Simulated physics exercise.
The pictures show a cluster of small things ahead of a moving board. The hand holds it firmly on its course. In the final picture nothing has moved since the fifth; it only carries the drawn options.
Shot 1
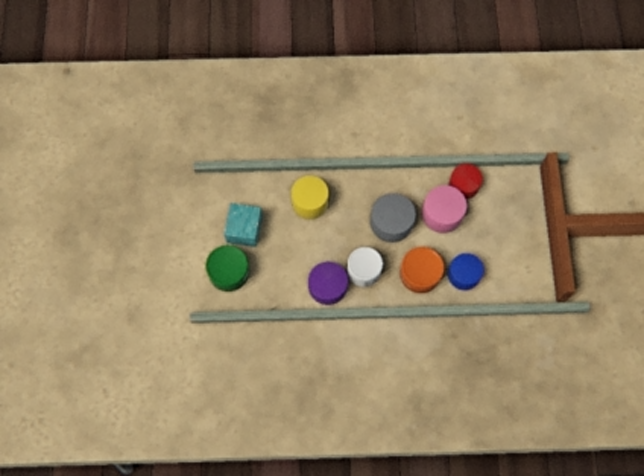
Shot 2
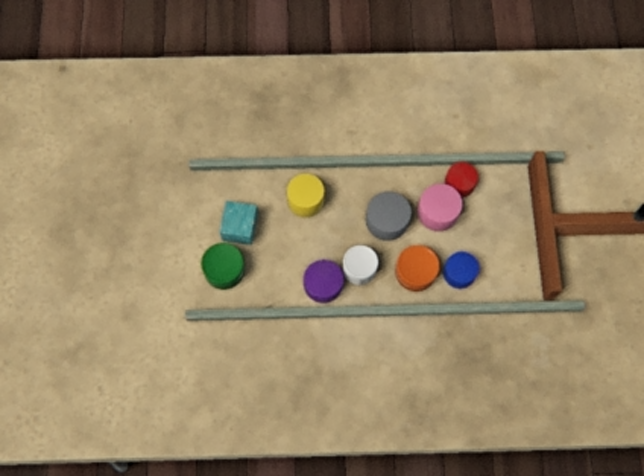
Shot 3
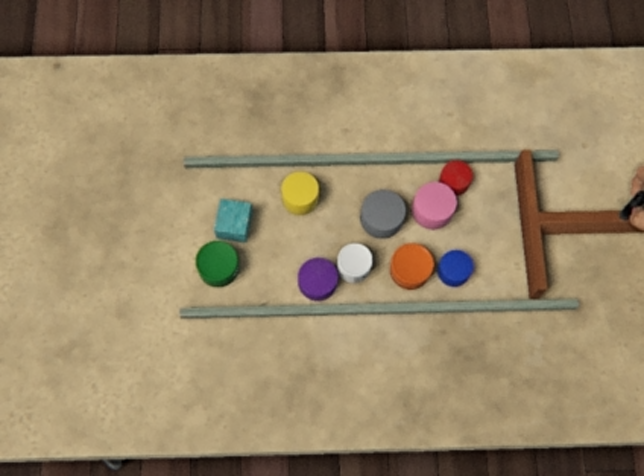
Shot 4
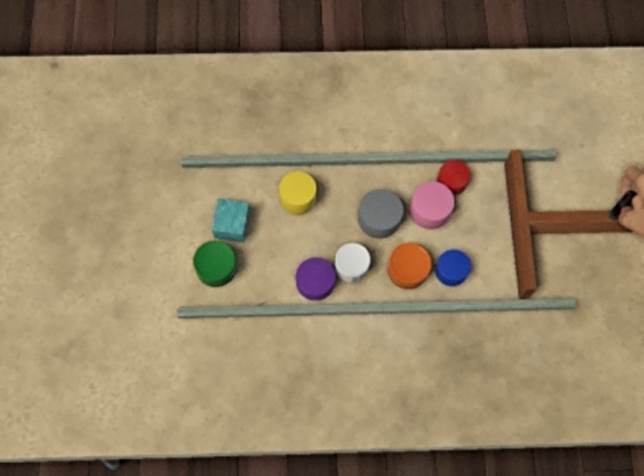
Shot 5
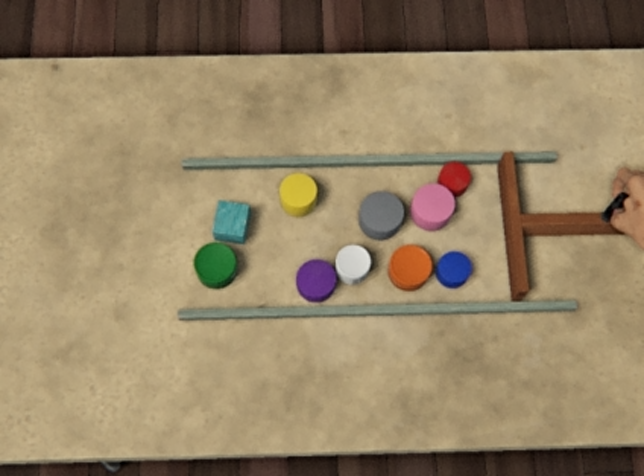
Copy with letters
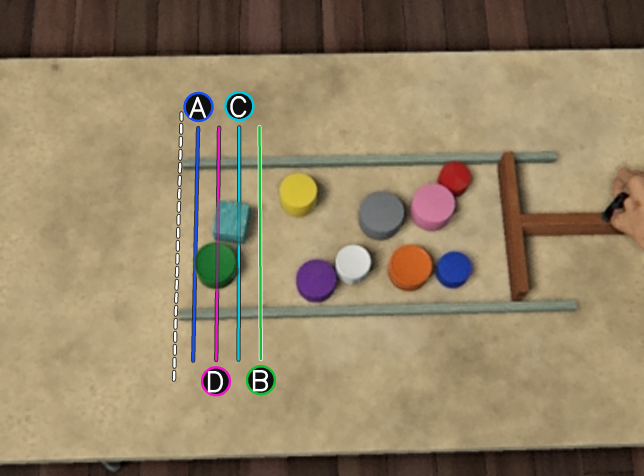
A wooden board moves slightly left between two rails toward a cluster of small colourful objects.
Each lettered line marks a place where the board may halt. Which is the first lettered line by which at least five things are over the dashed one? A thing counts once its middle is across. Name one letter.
Stop at D.
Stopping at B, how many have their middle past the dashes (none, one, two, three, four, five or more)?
Two.
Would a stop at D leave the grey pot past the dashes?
Yes.
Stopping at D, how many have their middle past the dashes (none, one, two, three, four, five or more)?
Five or more.
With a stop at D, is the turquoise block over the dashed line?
By then, yes.
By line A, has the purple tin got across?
Yes.
On the copy, A at (196, 239); B at (260, 237); C at (239, 238); D at (218, 238); the dashed line at (178, 239).
On D. First, board (411, 221); green jar (216, 266); turquoise block (232, 223); none across.
Then, board (303, 224); turquoise block (198, 229); green jar (207, 268); none across.
Finally, board (219, 225); turquoise block (119, 236); green jar (125, 274); six across.
By contrast, A gets eight across, but is farther than needed; B gets only two across; C gets only three across.
